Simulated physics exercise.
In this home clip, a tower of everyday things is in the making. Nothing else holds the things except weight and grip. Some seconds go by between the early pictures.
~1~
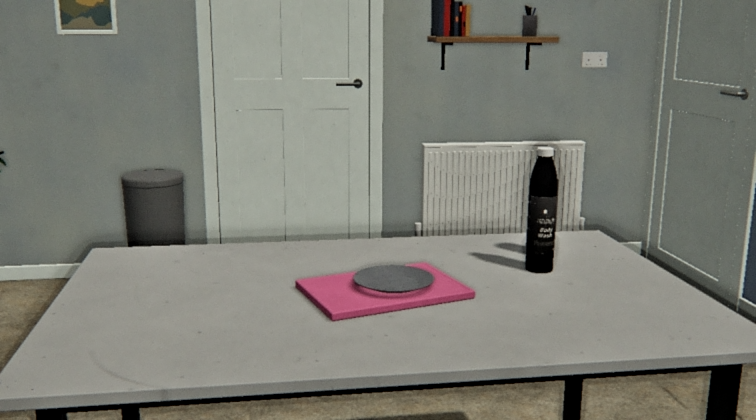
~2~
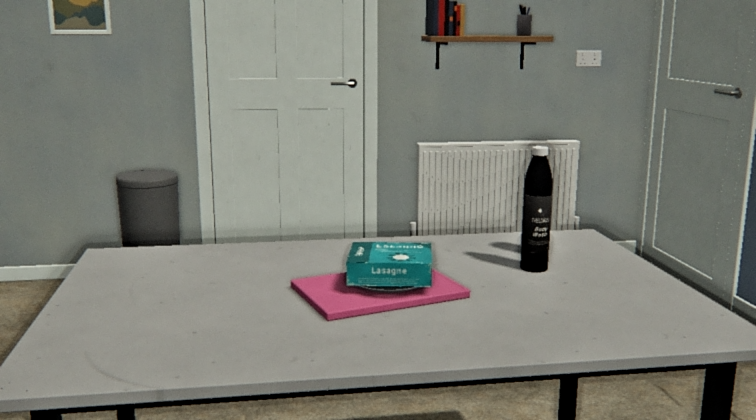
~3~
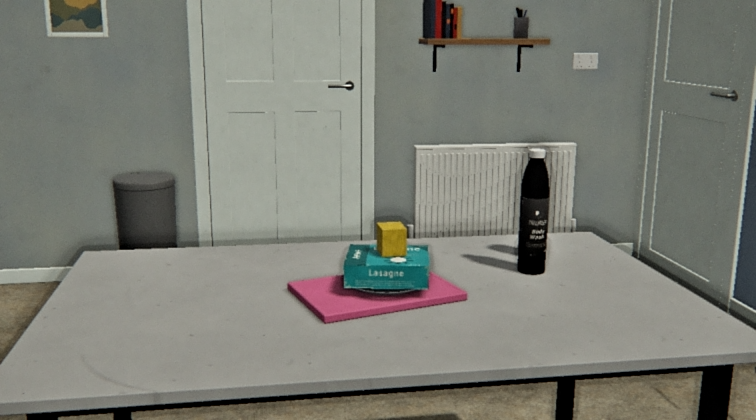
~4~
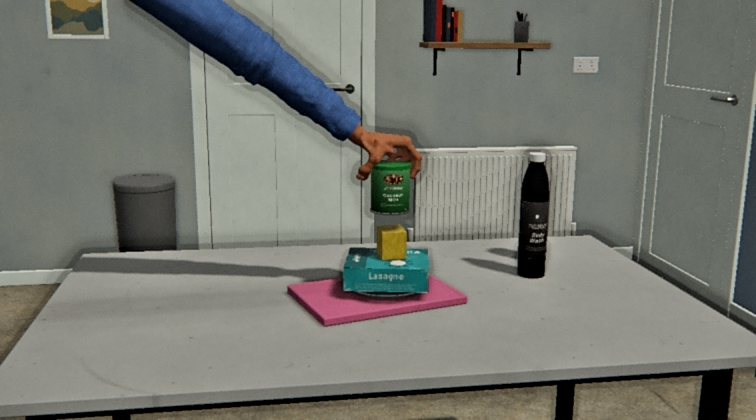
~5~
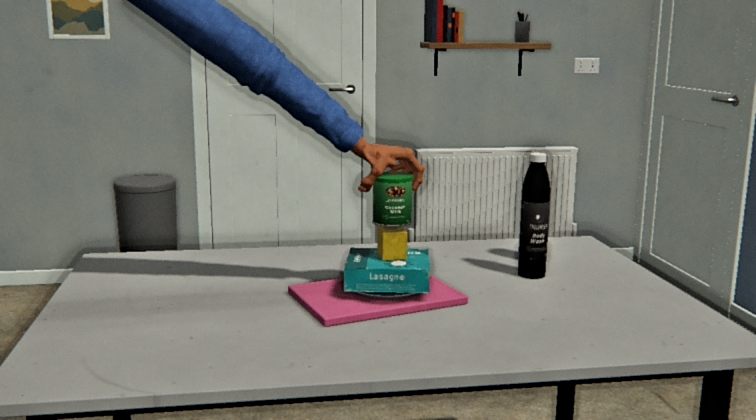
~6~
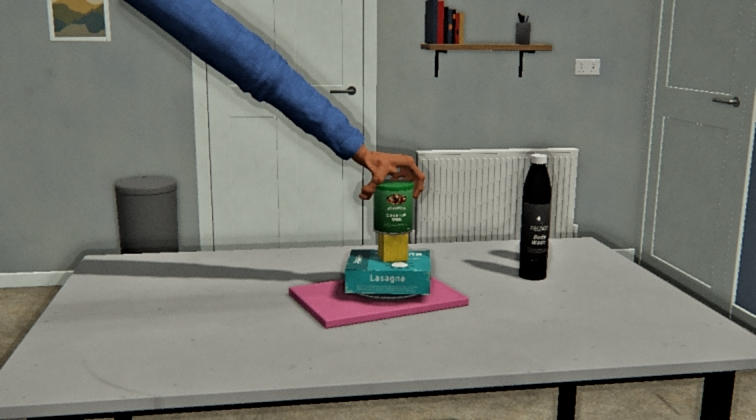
In this clip, a turquoise lasagne packet and then a yellow block appear stacked on a grey disc on a pink tray, beside a dark bottle, and a blue-sleeved arm lowers a green pot onto the block.
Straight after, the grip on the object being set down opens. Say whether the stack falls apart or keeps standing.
Watch - nothing tips or drops.
Then, 1.00 s later than the last frame, all is still.
Then, 2.10 s later than the last frame, green pot resting near (393, 207).
When it is over, all 7 as before. End places, in pixels of the last picture, green pot near (393, 207). The pile stays up.
